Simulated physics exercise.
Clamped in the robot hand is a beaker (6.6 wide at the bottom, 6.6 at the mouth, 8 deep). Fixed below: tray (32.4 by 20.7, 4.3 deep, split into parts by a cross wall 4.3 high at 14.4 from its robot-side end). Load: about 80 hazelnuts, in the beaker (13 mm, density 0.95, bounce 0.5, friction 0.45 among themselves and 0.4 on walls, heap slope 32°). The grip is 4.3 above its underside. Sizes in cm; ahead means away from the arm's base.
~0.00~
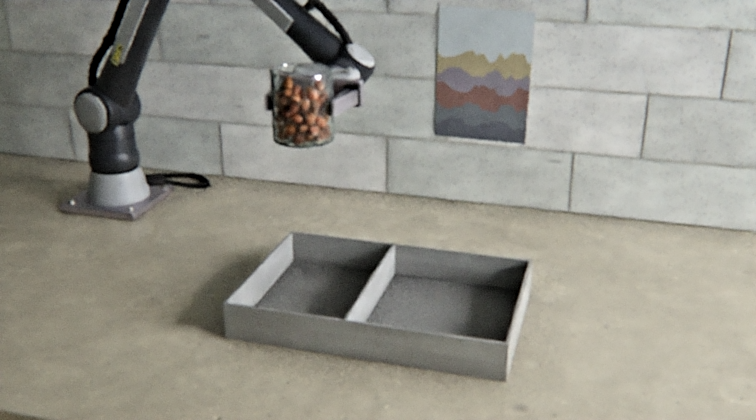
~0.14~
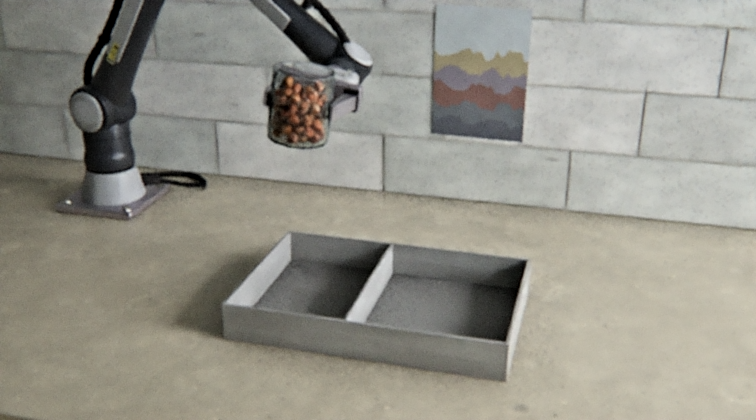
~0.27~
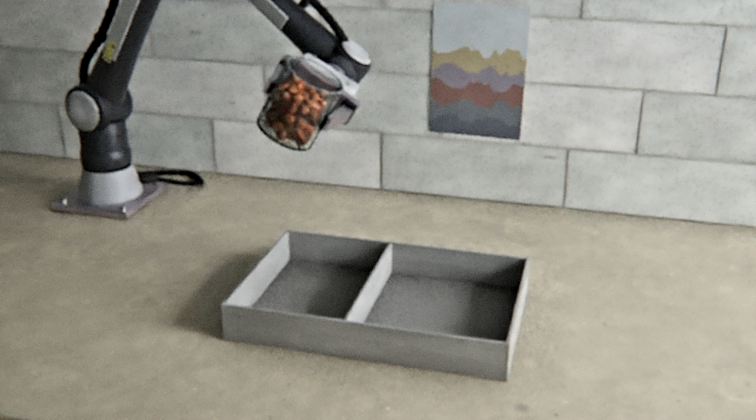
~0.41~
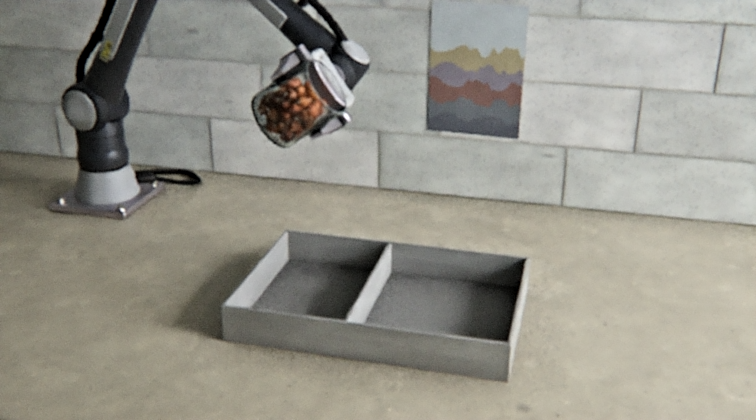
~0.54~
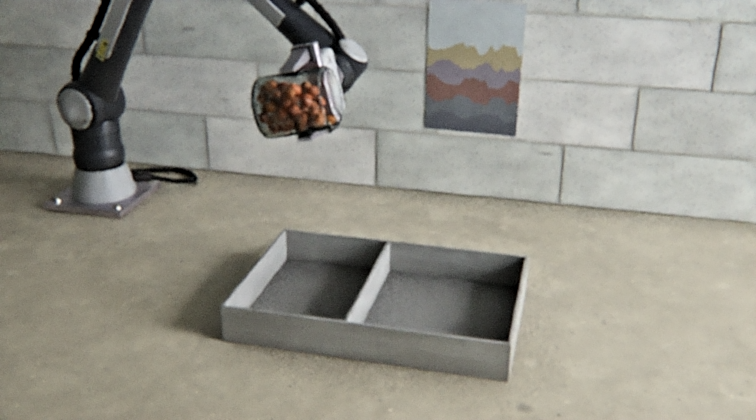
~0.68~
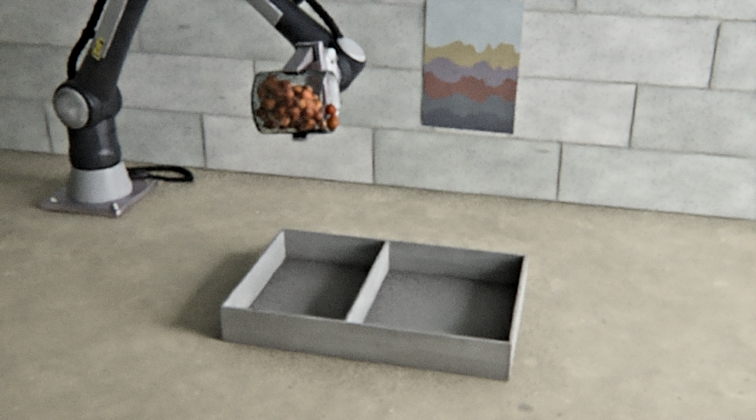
To begin with, a robot arm holds a clear beaker of brown nuts upright above an empty, divided gray tray on a counter. The arm then steadily tips the beaker until it lies nearly on its side, and the nuts shift within it while the tray stays still.
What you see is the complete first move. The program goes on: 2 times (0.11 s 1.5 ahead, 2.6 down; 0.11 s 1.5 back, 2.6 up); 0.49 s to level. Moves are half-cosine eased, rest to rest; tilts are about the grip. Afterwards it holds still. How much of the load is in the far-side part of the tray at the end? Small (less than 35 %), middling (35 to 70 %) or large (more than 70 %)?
Answer: Small; less than 35 % of the hazelnuts finish in the far-side part of the tray.
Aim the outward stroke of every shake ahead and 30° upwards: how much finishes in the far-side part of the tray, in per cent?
About 50 per cent.
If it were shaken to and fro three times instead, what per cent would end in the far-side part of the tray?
Then about 10 per cent.
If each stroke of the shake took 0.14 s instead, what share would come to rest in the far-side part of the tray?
It would be near 5 per cent.
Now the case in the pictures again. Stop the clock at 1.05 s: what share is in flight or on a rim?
Roughly 3 per cent.
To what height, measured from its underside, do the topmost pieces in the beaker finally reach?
Roughly 6.5 cm.
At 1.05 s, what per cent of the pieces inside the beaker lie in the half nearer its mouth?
Roughly 40 per cent.
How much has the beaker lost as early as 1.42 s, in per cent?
About 15 per cent by then.
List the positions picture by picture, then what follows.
In the first picture, the beaker middle at (303, 106), level; upper third of the load around (303, 100), from x 280 to 325, top at y 85; 78 in the beaker.
In the second picture, the beaker middle at (301, 106), tilted 8° forward; upper third of the load around (297, 101), from x 275 to 325, top at y 85.
In the third picture, the beaker middle at (299, 105), tilted 29° forward; upper third of the load around (293, 99), from x 270 to 320, top at y 80.
In the fourth picture, the beaker middle at (298, 105), tilted 56° forward; upper third of the load around (292, 96), from x 265 to 320, top at y 85.
In the fifth picture, the beaker middle at (296, 103), tilted 77° forward; upper third of the load around (284, 94), from x 260 to 330, top at y 85.
In the sixth picture, the beaker middle at (295, 102), tilted 85° forward; upper third of the load around (283, 94), from x 260 to 335, top at y 80; 78 in the beaker.
After 1.05 s, tilted 85° forward, highest piece 26 above the table; 75 in the beaker, 1 in the robot-side part, 2 in flight or on a rim.
After 1.42 s, tilted 27° forward, highest piece 29 above the table; 68 in the beaker, 5 in the robot-side part, 5 in the far-side part.
After 1.81 s, level, highest piece 28 above the table; 68 in the beaker, 5 in the robot-side part, 5 in the far-side part.
After 2.86 s, level, highest piece 28 above the table; 68 in the beaker, 5 in the robot-side part, 5 in the far-side part.
In the end, 68 in the beaker, 5 in the robot-side part, 5 in the far-side part. That is 6 % in the far-side part of the tray.
